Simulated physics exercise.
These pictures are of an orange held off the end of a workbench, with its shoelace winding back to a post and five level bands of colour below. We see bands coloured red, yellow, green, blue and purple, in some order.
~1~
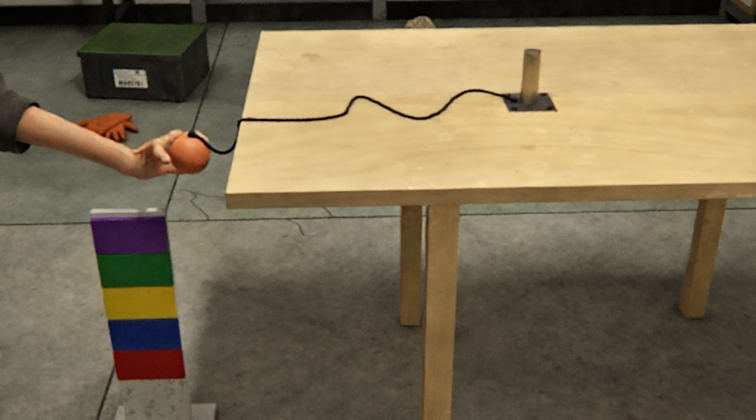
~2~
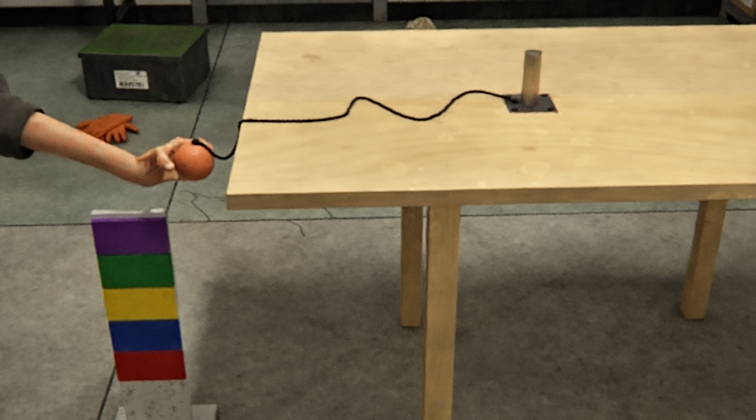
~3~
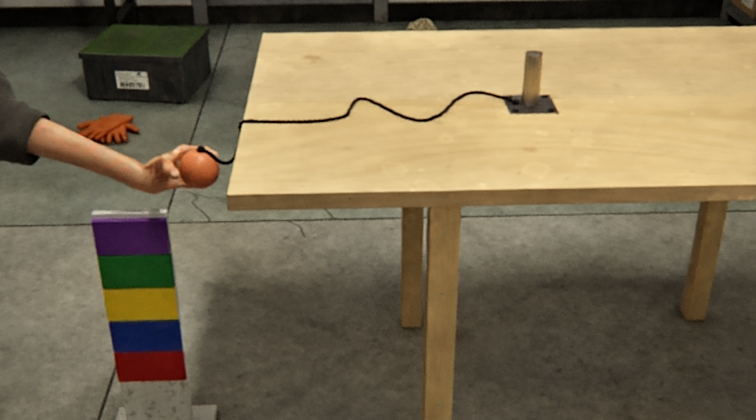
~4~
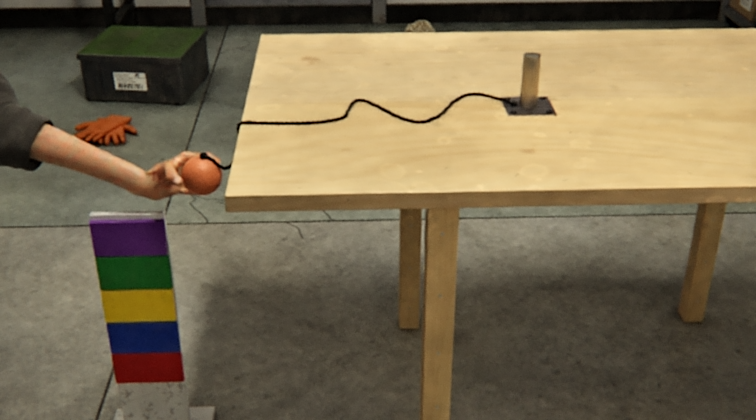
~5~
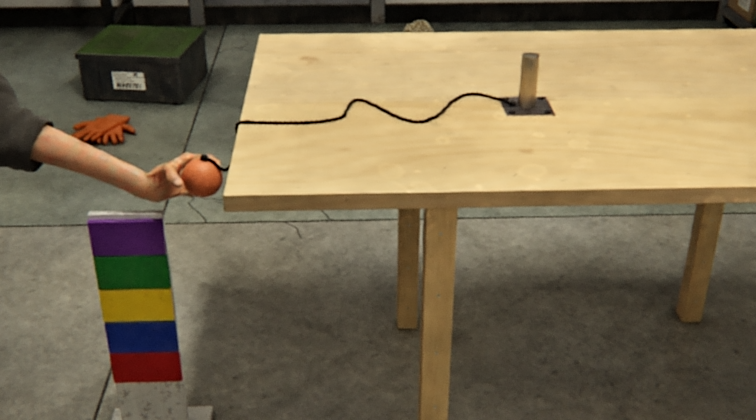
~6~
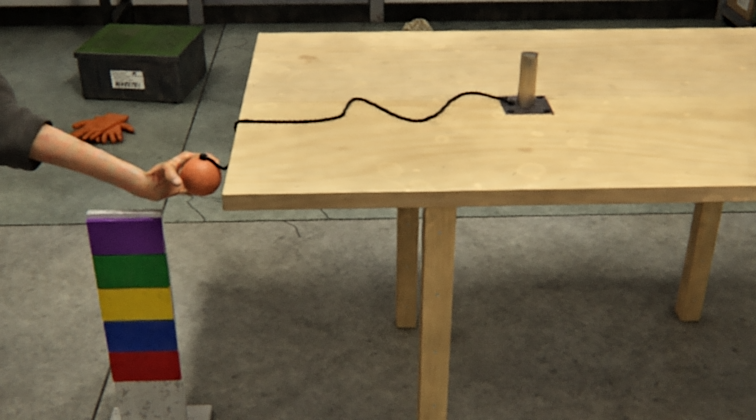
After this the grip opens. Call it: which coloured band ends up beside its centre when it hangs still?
Yellow, beside its centre.
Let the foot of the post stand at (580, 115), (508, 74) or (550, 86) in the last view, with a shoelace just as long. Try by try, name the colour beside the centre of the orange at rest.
Answer, in order: Green, yellow, green.
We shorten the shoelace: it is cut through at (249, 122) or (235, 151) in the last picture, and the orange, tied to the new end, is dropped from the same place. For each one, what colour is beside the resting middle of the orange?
Cut one gives purple; cut two gives green.
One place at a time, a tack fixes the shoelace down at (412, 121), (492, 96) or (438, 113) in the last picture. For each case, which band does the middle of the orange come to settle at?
Note: Try 1 green; try 2 yellow; try 3 green.
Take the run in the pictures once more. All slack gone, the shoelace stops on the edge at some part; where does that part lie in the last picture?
It's the one at (344, 114).
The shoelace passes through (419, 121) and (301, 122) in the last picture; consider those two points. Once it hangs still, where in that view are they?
The first ends at (366, 109) and the second at (241, 164).
Soon after, orange near (218, 307); level with yellow.
After that, orange near (286, 288); level with yellow.
And then, orange near (234, 299); level with yellow.
In the end, orange near (248, 300); level with yellow. At yellow.
